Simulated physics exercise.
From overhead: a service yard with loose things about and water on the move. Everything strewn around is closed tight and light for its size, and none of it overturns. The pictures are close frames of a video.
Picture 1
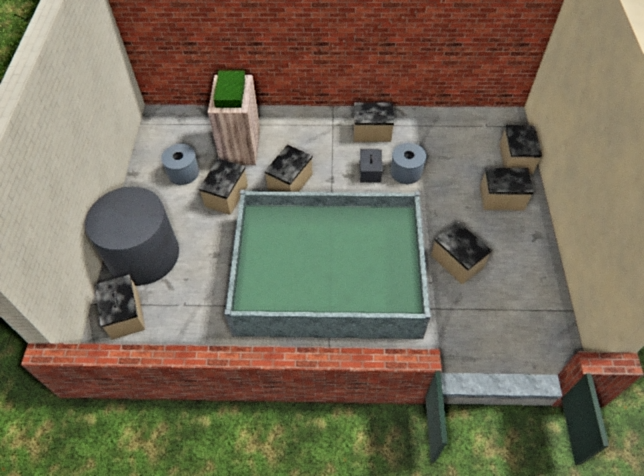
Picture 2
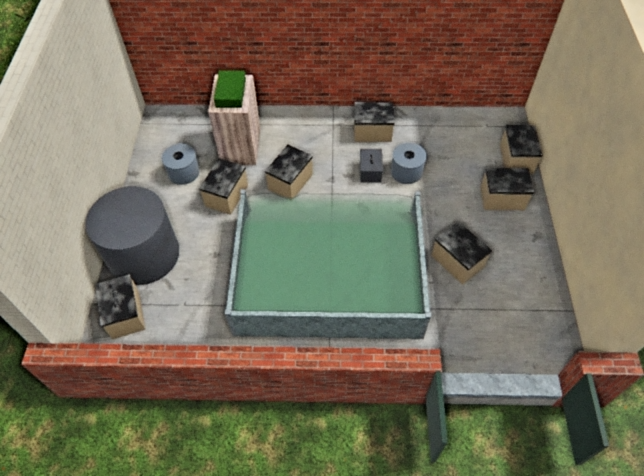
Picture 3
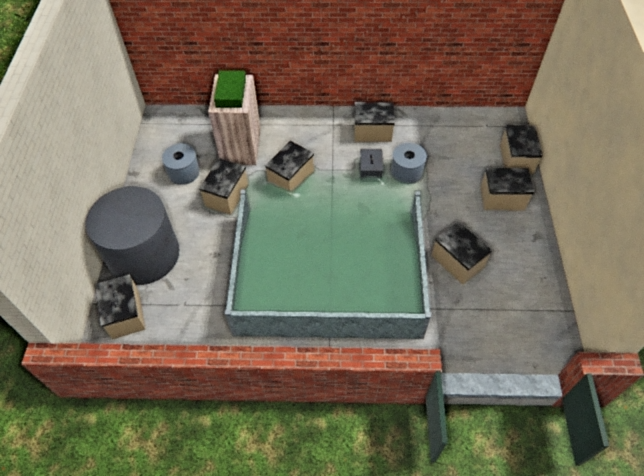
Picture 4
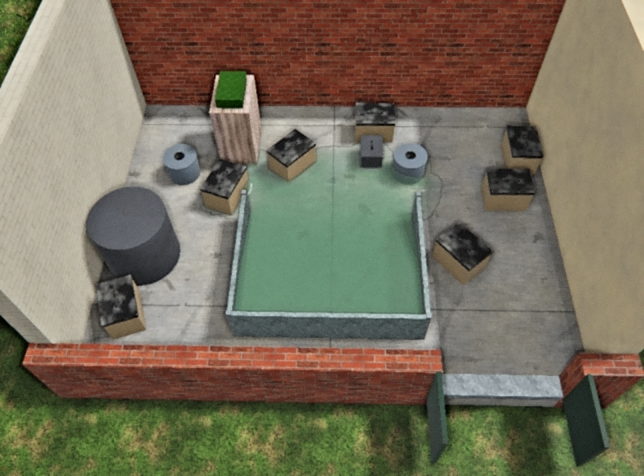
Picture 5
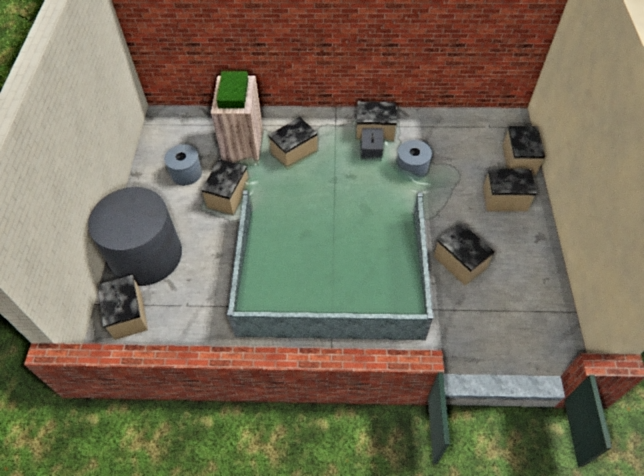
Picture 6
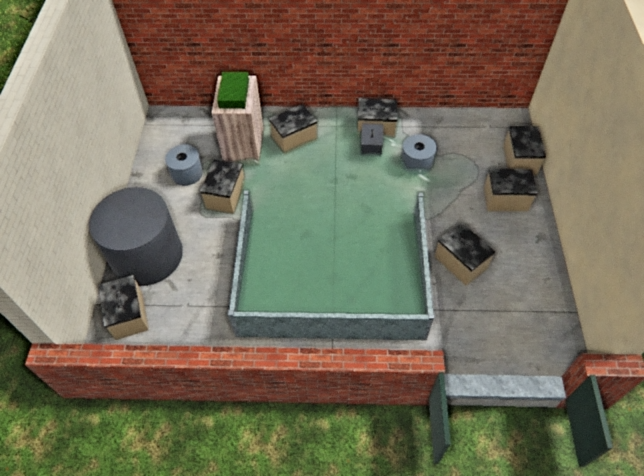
At the start, green water fills a walled pool in a brick-backed yard scattered with crates and grey drums. The pool's back wall disappears and water spreads thinly over the paving toward the brick wall, pushing a dark-topped crate and small dark box backward, then nudging a drum slightly right.
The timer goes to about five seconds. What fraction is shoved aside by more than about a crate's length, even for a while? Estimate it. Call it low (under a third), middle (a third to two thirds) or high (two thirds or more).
High.
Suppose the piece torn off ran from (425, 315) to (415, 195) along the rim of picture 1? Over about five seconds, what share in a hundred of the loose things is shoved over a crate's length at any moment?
It comes to roughly 40 %.
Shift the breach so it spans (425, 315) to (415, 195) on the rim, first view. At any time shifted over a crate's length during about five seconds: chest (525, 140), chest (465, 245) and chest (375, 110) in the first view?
One after another: Goes the distance, then goes the distance, then goes the distance.
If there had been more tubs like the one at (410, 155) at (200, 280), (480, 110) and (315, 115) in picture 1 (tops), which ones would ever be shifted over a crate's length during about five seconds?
Taking them one at a time: Falls short; goes the distance; goes the distance.
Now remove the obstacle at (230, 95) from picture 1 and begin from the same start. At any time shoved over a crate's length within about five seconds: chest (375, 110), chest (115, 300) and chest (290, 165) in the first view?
In the order given: Got displaced, stayed put, got displaced.
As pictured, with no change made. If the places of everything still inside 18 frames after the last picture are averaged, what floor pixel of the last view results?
Average floor point: Approx. (369, 210).
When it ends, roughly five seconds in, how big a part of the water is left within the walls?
Roughly 98 in a hundred.
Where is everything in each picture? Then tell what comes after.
In the first picture, a chest at (289, 163) rests on the ground; a tote at (371, 160) rests on the ground; 0 of 10 have shifted.
In the second picture, a chest at (289, 163), on the bottom; a tote at (372, 160), on the bottom; 0 of 10 have shifted.
In the third picture, a chest at (290, 159), on the bottom, close to its start; a tote at (372, 160) rests on the ground; 1 of 10 have shifted.
In the fourth picture, a chest at (291, 147) rests on the ground, close to its start; a tote at (372, 146) rests on the ground, close to its start; 2 of 10 have shifted.
In the fifth picture, a chest at (293, 134), on the bottom, a stride from its start; a tote at (373, 138), afloat, a stride from its start; 3 of 10 have shifted.
In the sixth picture, a chest at (293, 120), on the bottom, a stride from its start; a tote at (372, 134), afloat, a stride from its start; 5 of 10 have shifted.
A moment on, 2 of 10 are well off their spots; 2 afloat.
Next, 4 of 10 are well off their spots; 4 afloat.
Later, 6 of 10 are well off their spots; 6 afloat.
In the end, 8 of 10 are well off their spots, and 8 have been at some point; 3 afloat.
